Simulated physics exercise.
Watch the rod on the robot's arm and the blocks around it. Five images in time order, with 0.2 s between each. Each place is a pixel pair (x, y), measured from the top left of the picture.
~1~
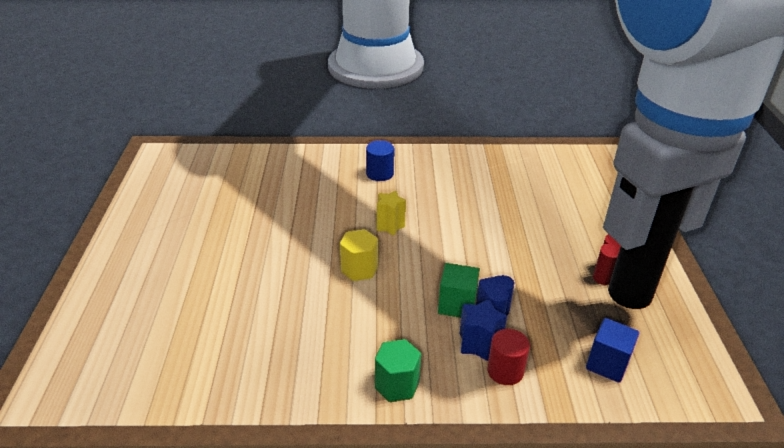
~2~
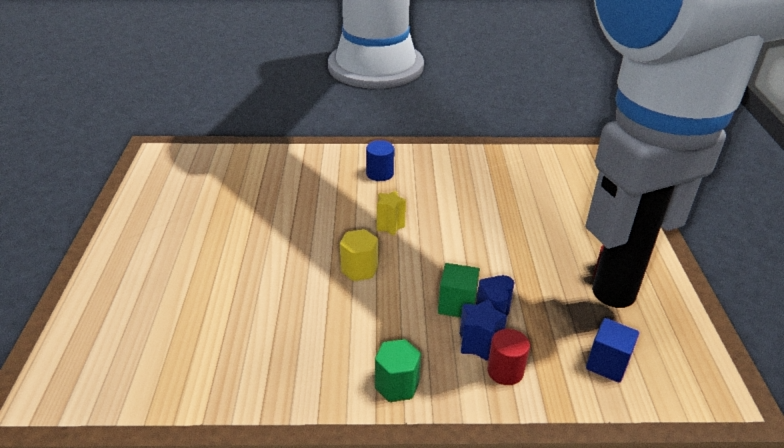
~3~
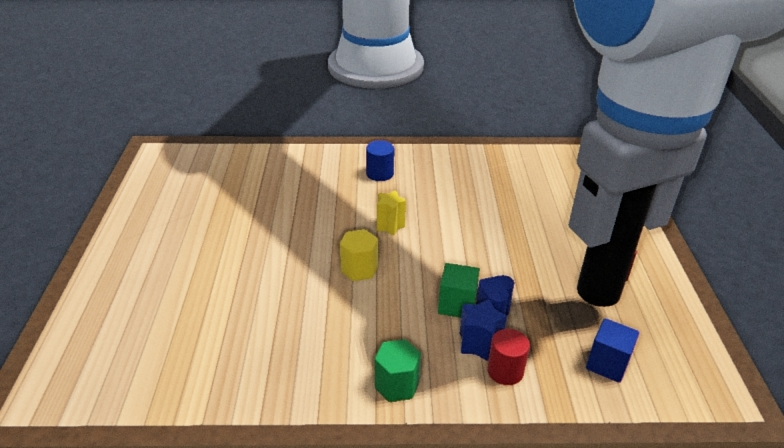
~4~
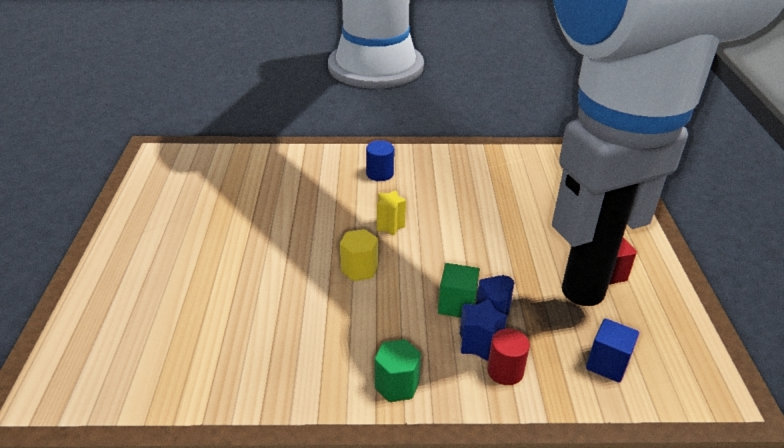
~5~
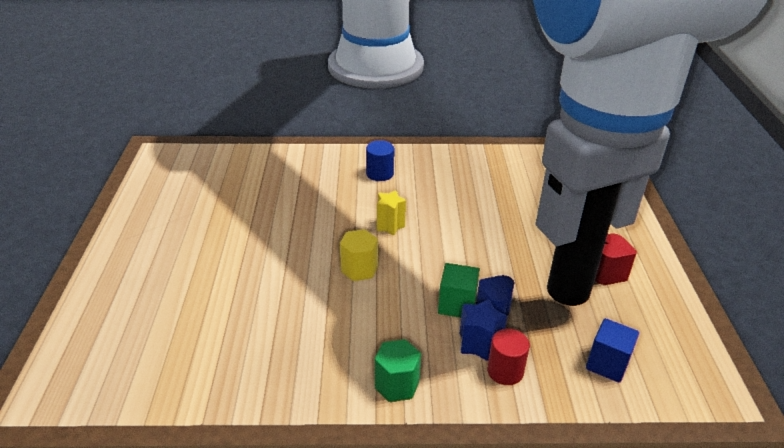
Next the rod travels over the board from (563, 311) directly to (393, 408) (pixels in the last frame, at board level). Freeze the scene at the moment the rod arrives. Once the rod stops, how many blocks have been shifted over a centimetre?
My answer is three or more.
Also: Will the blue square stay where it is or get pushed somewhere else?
The block stays on its spot.
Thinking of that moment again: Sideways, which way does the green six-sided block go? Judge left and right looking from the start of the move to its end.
The right.
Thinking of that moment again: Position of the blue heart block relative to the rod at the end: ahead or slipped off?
It is gone from the front.
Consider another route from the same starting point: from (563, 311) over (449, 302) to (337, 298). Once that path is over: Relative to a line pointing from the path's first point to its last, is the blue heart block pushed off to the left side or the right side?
The blue heart block is shifted sideways to the left, facing along the path from start to end.
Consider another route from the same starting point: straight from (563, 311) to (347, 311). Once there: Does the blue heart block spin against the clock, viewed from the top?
It seems so.
The first path, step by step. One third of the way, rod at (516, 320); blue star block at (476, 316), turned 15° clockwise.
Two thirds of the way, rod at (457, 353); blue star block at (421, 328), turned 65° clockwise; blue heart block at (495, 287), turned 20° clockwise; red circular block at (488, 372).
At the end, rod at (393, 388); green six-sided block at (351, 362), turned 15° clockwise; blue star block at (410, 329), turned 100° clockwise; blue heart block at (495, 287), turned 20° clockwise; red circular block at (487, 372); blue square still.
